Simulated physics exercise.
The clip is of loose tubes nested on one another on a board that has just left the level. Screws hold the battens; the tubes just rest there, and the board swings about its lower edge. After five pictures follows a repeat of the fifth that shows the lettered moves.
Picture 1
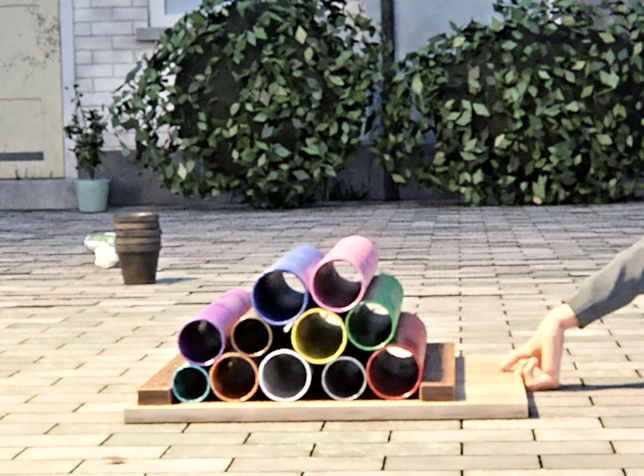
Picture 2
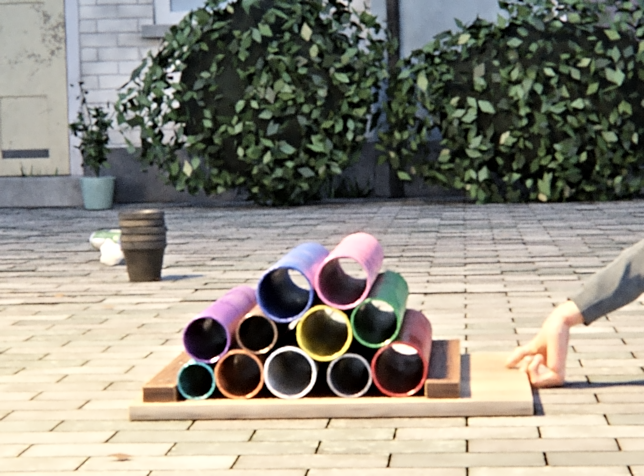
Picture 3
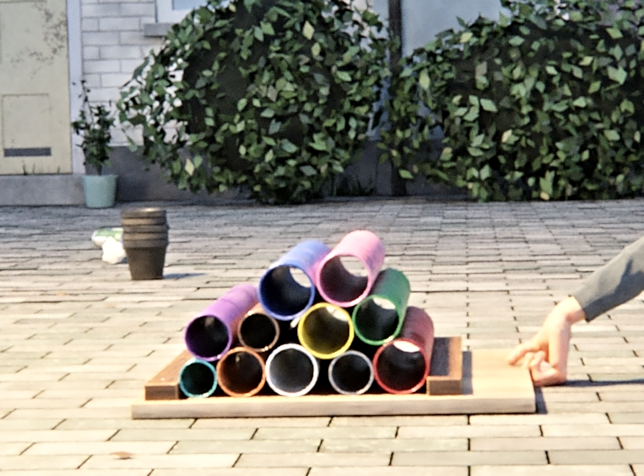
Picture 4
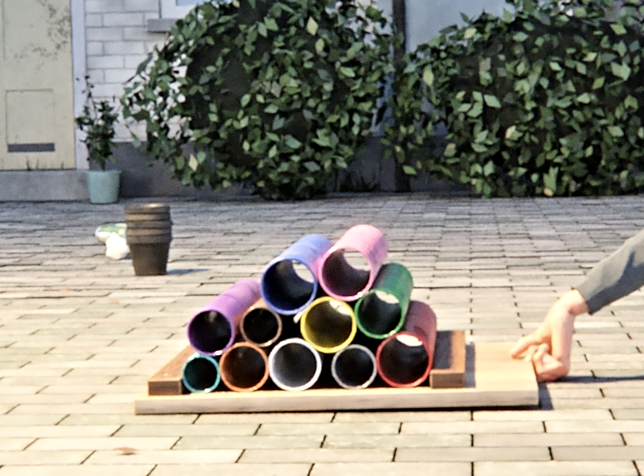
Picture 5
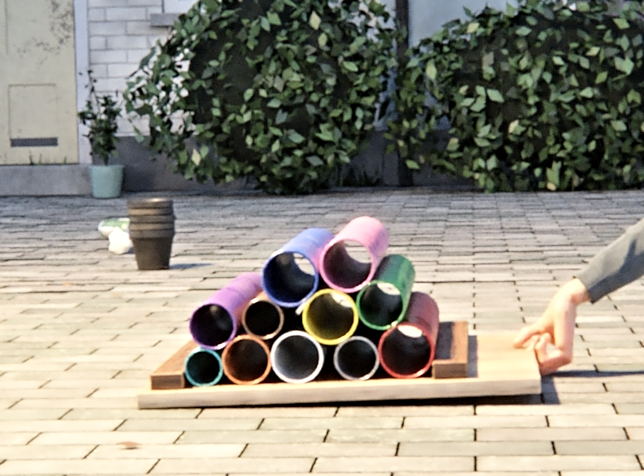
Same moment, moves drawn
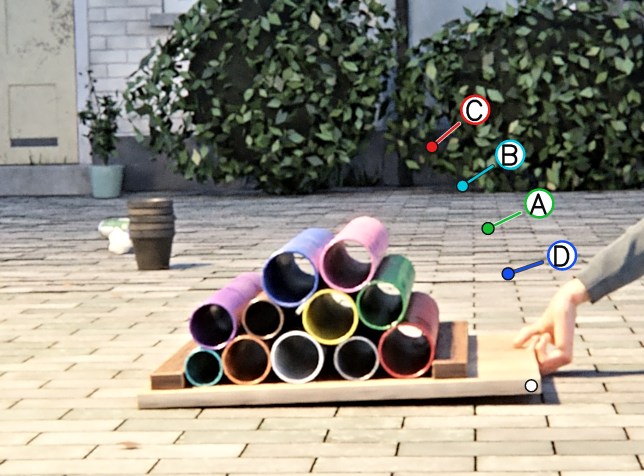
We see colourful tubes stacked between wooden battens on a board on a paved yard, with a hand at its right end. The hand raises that end slightly, and the tubes tilt with the board, keeping their arrangement.
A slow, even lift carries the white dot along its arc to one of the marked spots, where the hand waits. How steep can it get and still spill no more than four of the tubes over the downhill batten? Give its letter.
Raise it to D.
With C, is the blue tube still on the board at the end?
No, with C.
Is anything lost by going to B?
Yes.
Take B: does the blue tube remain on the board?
No.
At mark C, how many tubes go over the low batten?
With C, six.
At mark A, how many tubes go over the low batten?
With A, six.
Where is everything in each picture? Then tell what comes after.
In the first picture, board (335, 378); orange tube (235, 378).
In the second picture, orange tube (240, 375); white tube (290, 373).
In the third picture, board (342, 373); red tube (401, 367).
In the fourth picture, board (346, 367); orange tube (245, 368).
In the fifth picture, board (348, 359); orange tube (247, 361).
On the marked copy, A at (488, 229); B at (462, 186); C at (432, 147); D at (508, 274); the white dot at (532, 386).
Taking D. A third of the way, board at 15°.
Two thirds of the way, board at 18°.
When it is over, board at 18°, three over the low batten (purple, brown, blue).
As for the rest, A six over the low batten; B six over the low batten; C six over the low batten.
